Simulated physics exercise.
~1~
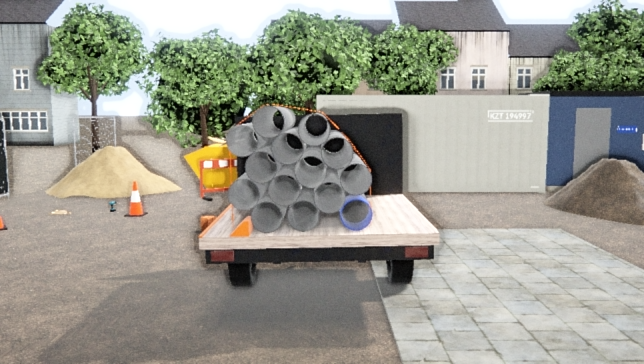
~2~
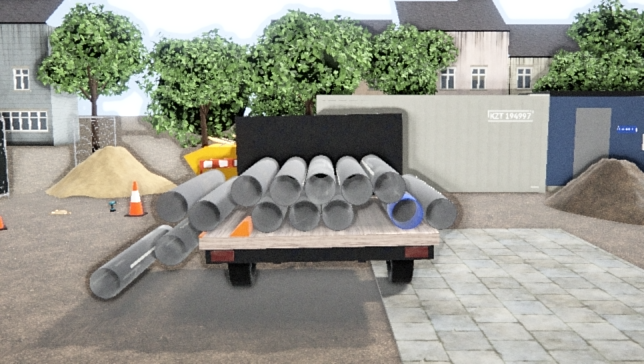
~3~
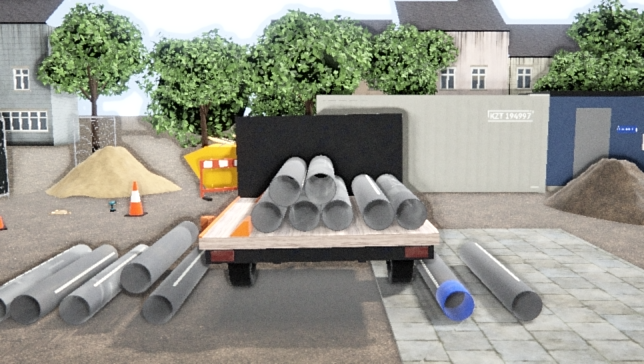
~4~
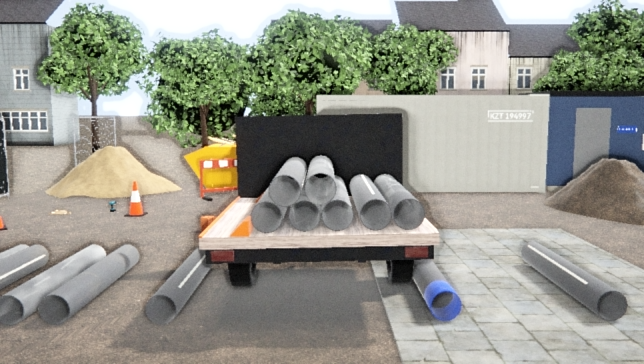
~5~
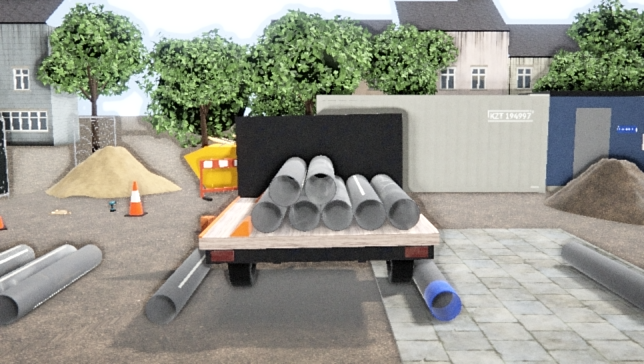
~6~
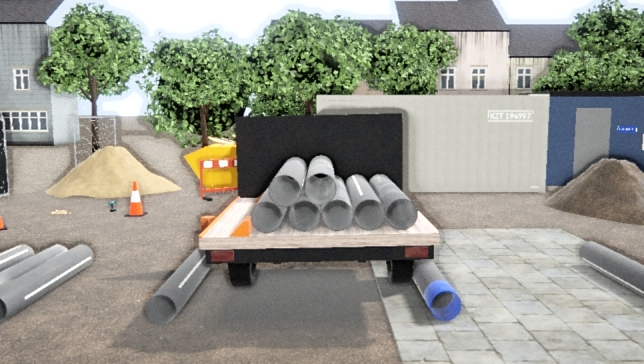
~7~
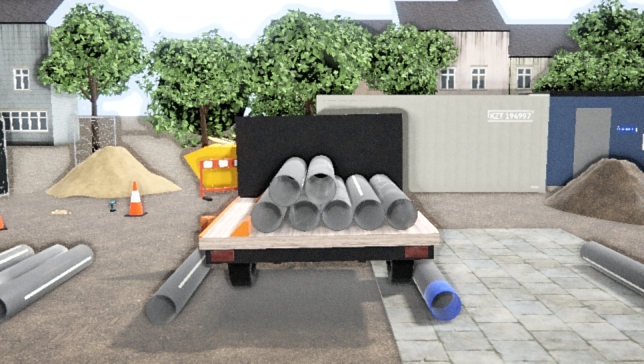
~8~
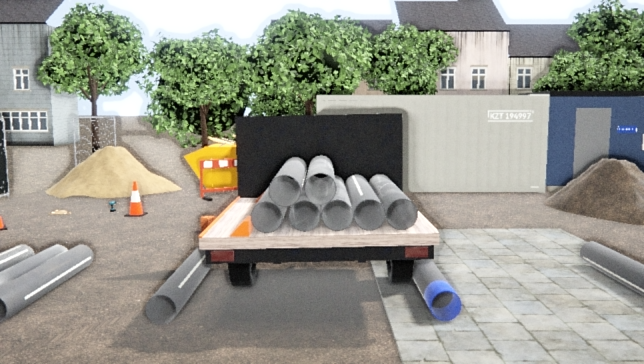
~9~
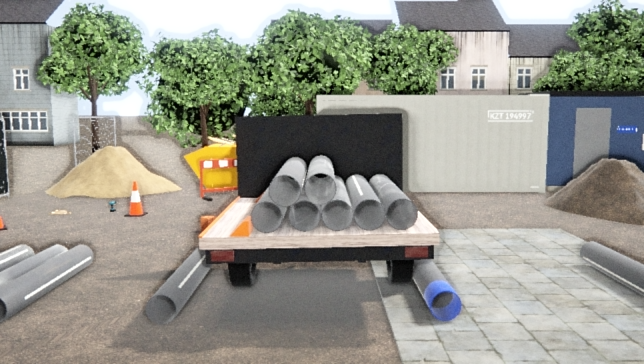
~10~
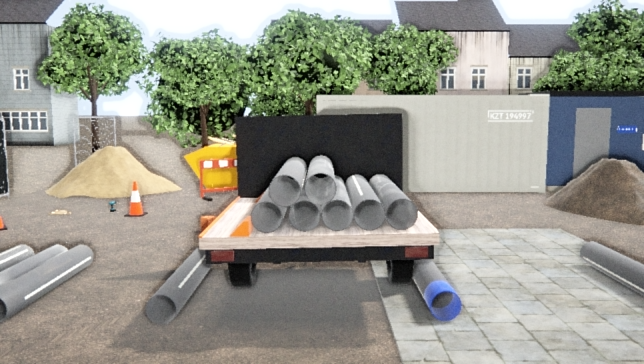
At the start, grey plastic pipes and one blue pipe are stacked on the deck of a parked trailer, with an orange wedge at the stack's left foot. The stack collapses and spreads across the deck, and pipes spill over the left side while the blue one rolls right. The blue pipe then drops off the right edge, where a grey one also lands and rolls away across the paving. On the left, several fallen pipes roll outward over the ground. Finally everything lies still, with the blue pipe beside the trailer and a small grey heap left on the deck.
